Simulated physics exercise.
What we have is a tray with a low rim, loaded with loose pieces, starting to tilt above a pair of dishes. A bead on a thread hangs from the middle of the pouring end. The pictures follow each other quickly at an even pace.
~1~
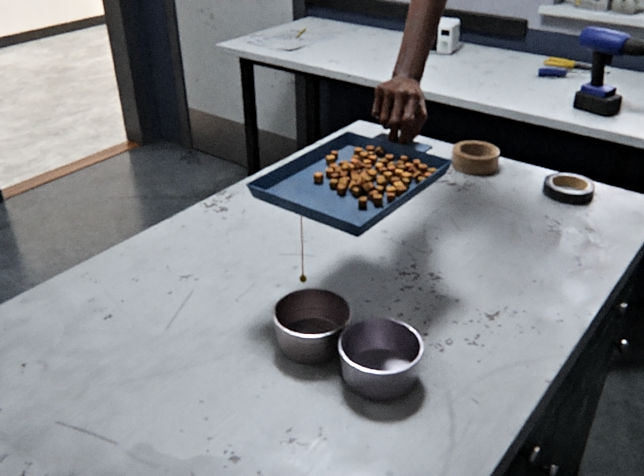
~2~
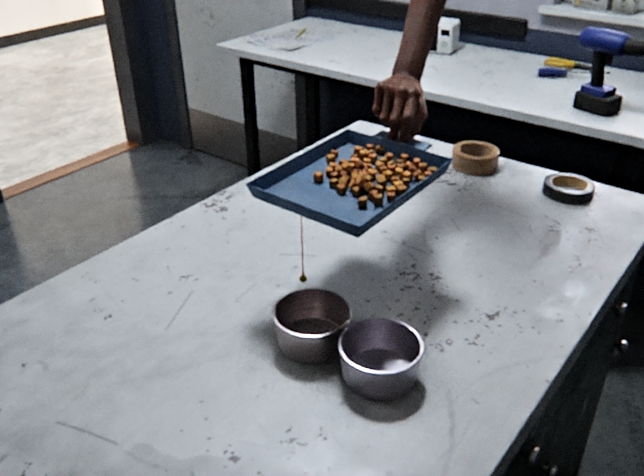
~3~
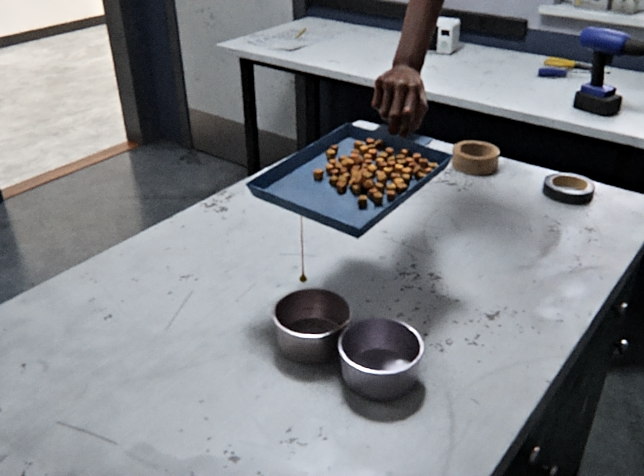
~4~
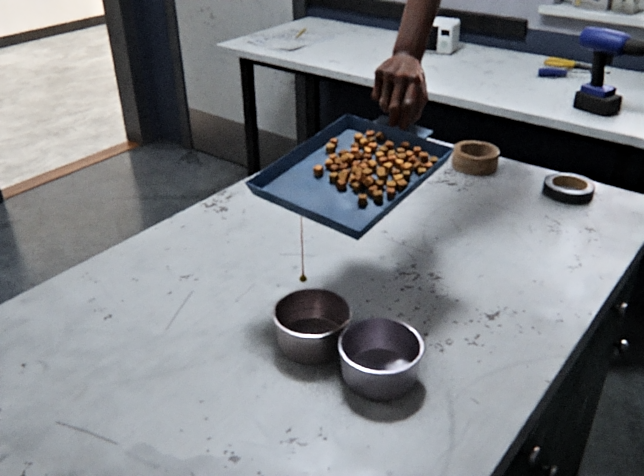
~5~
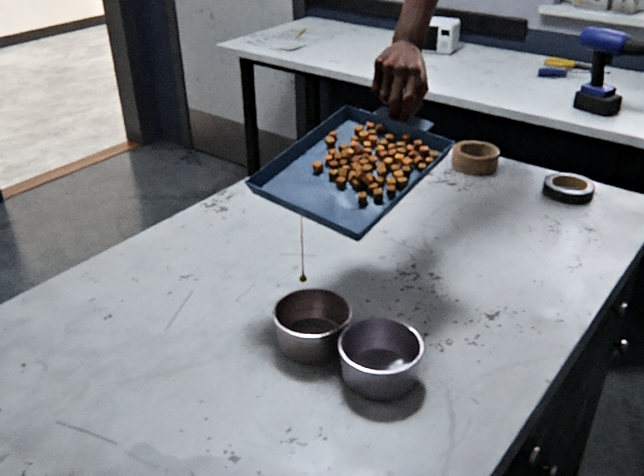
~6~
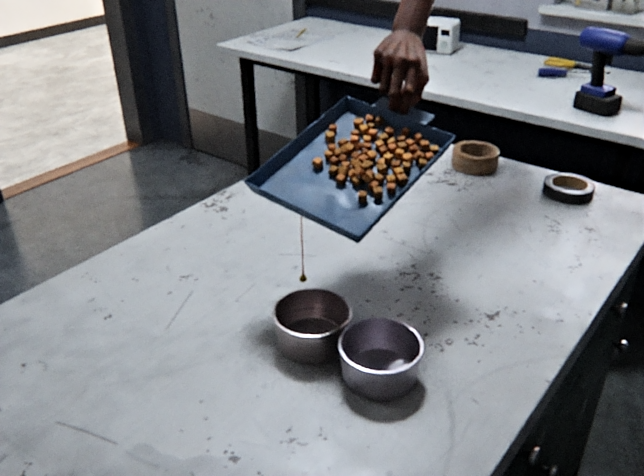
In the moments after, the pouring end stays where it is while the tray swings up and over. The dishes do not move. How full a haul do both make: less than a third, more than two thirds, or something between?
The two hold more than two thirds of the load.
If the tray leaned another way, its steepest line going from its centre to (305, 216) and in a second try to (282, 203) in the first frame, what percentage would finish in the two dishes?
The first gives 40 %, the second 0 %.
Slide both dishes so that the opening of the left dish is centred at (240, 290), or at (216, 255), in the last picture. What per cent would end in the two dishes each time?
Roughly 50 per cent, and 0 per cent.
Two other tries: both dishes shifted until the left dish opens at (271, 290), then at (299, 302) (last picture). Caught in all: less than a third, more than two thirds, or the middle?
The first try: Over two thirds. The second: Beyond two thirds.
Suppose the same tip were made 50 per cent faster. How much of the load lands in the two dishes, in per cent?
About 70 per cent.
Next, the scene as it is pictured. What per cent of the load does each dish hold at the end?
Left dish: 50 %, right dish: 20 %.
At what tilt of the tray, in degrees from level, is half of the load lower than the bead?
Around 105° of tilt.
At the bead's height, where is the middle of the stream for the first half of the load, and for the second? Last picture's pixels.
Around (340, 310) and then (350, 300).
Soon after the last picture, tray tipped steeply; nearly all on the tray; a stray few in the left dish; a stray few in the air.
A little later, tray tipped right over; about two thirds on the tray; a stray few in the right dish; about a quarter in the left dish; a stray few outside both; a small part in the air.
Later still, tray tipped past a quarter turn; about a quarter in the right dish; about half in the left dish; about a quarter outside both.
At rest, tray tipped past a quarter turn; about a quarter in the right dish; about half in the left dish; about a quarter outside both.
